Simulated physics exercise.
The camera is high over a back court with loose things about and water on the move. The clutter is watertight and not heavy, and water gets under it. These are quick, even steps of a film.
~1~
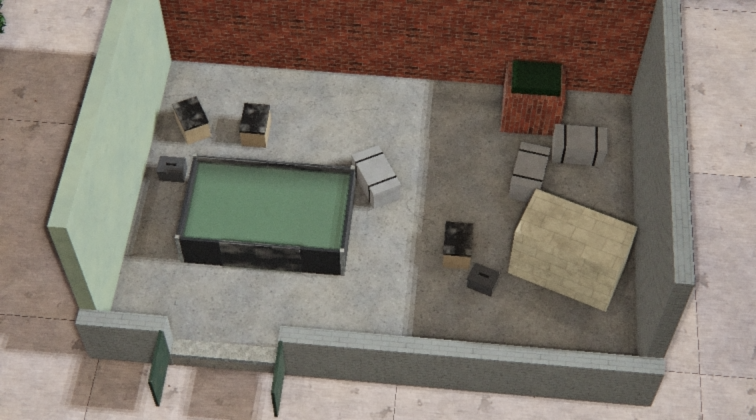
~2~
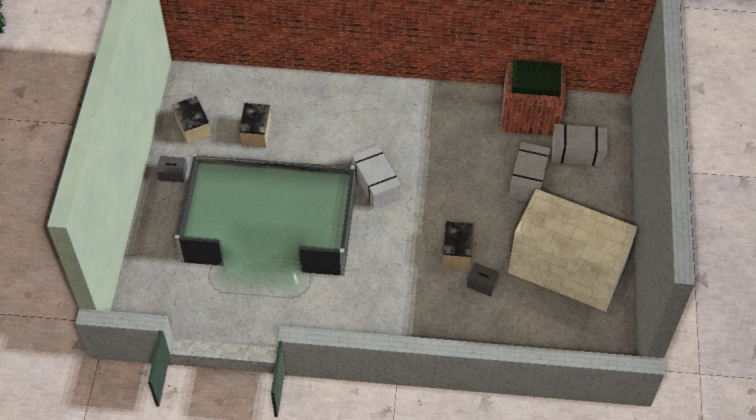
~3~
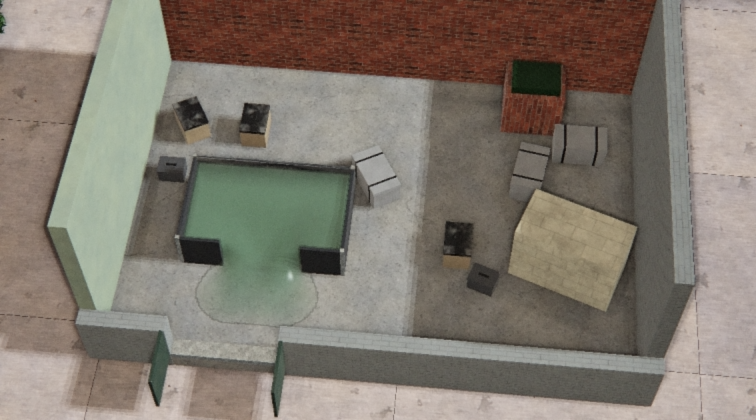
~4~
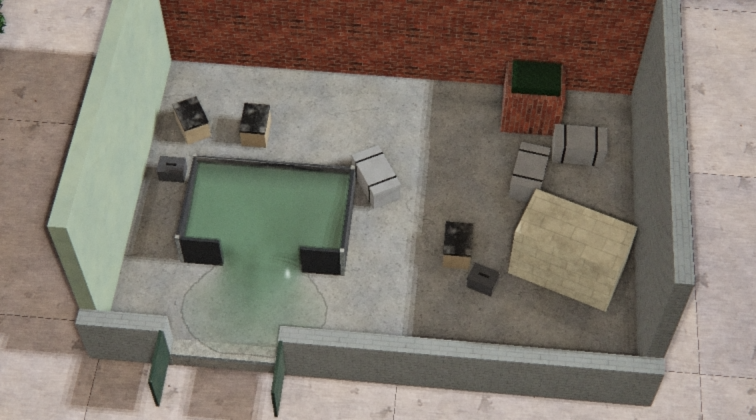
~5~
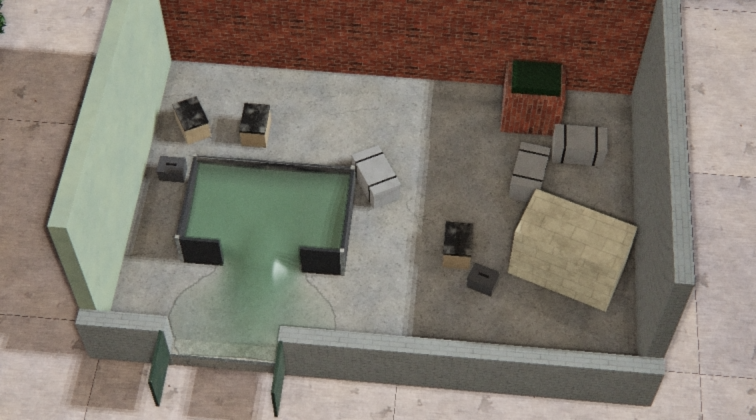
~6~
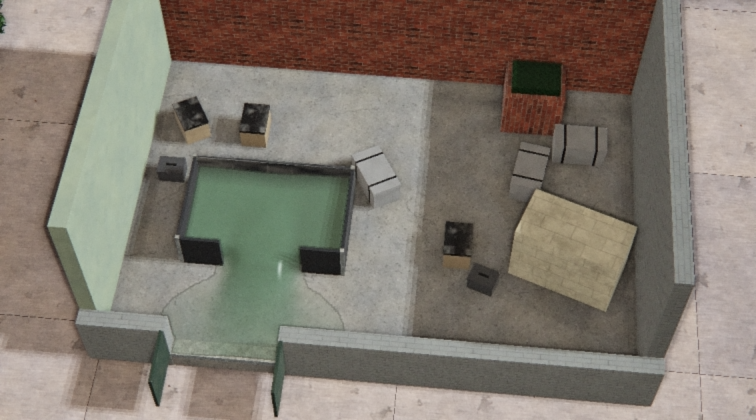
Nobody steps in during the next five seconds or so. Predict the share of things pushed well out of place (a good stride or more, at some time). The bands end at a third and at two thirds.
Share: Not even a third.
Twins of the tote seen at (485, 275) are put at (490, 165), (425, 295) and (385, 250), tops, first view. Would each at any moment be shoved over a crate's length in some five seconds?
As listed: Not that far, yes, short of that.
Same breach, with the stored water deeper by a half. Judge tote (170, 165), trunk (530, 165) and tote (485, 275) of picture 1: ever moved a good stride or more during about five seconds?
As listed: Shifted that much, not that far, moved that far.
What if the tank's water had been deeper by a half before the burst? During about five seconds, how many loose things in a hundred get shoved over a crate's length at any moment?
I make it 40 per cent.
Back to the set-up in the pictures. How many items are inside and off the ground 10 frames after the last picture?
It comes to 0.
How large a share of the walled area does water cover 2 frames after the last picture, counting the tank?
Some 15 per cent.
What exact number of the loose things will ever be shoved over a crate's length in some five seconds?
I count 1.
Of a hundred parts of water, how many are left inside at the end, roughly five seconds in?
Near 48 in a hundred.
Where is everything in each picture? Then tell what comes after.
In the first picture, a chest at (255, 118) rests on the ground; a trunk at (531, 165) rests on the ground; 0 of 8 have shifted.
In the second picture, a chest at (255, 118) rests on the ground; a trunk at (531, 165) rests on the ground; 0 of 8 have shifted.
In the third picture, a chest at (255, 118), on the bottom; a trunk at (531, 165), on the bottom; 0 of 8 have shifted.
In the fourth picture, a chest at (255, 118) rests on the ground; a trunk at (531, 165) rests on the ground; 0 of 8 have shifted.
In the fifth picture, a chest at (255, 118), on the bottom; a trunk at (531, 165), on the bottom; 0 of 8 have shifted.
In the sixth picture, a chest at (255, 118) rests on the ground; a trunk at (531, 165) rests on the ground; 0 of 8 have shifted.
A moment on, 0 of 8 are well off their spots; 0 afloat.
Next, 0 of 8 are well off their spots; 0 afloat.
Later, 0 of 8 are well off their spots; 0 afloat.
In the end, 1 of 8 are well off their spots, and 1 have been at some point; 0 afloat.
